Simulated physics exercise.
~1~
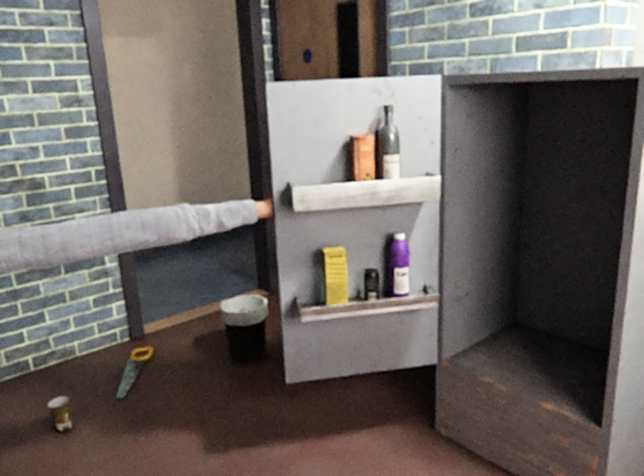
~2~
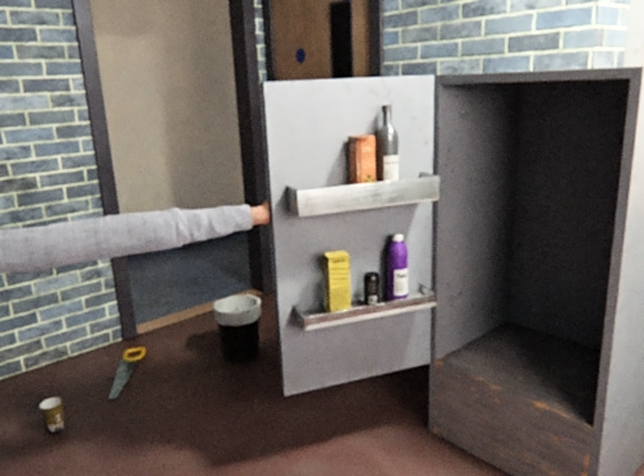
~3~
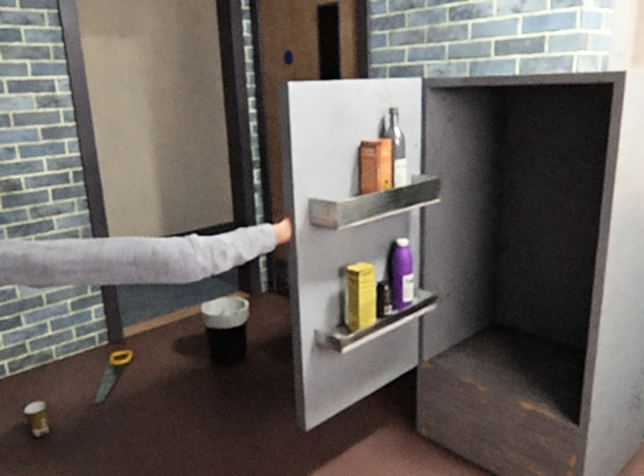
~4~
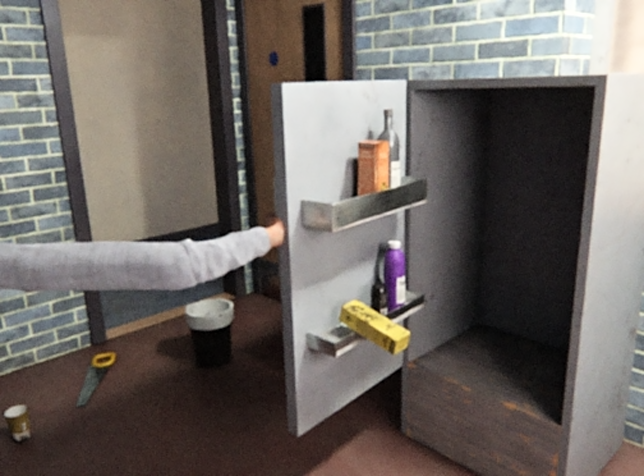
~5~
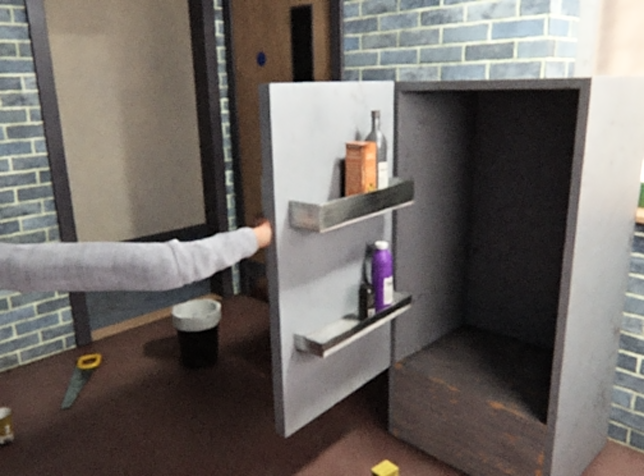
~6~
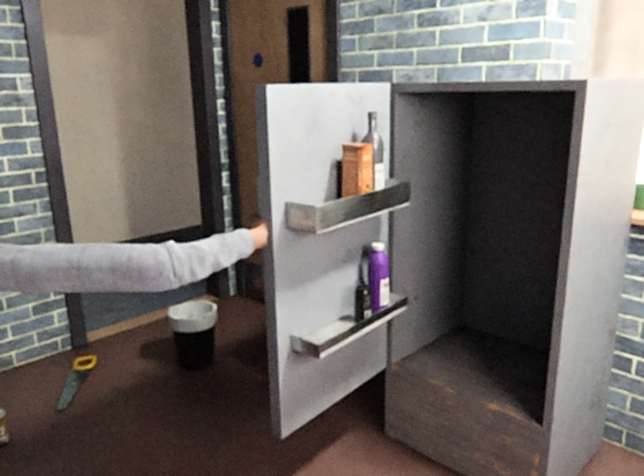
An arm swinging a grey locker door further open, the yellow carton tipping off the lower rack and falling to the floor.
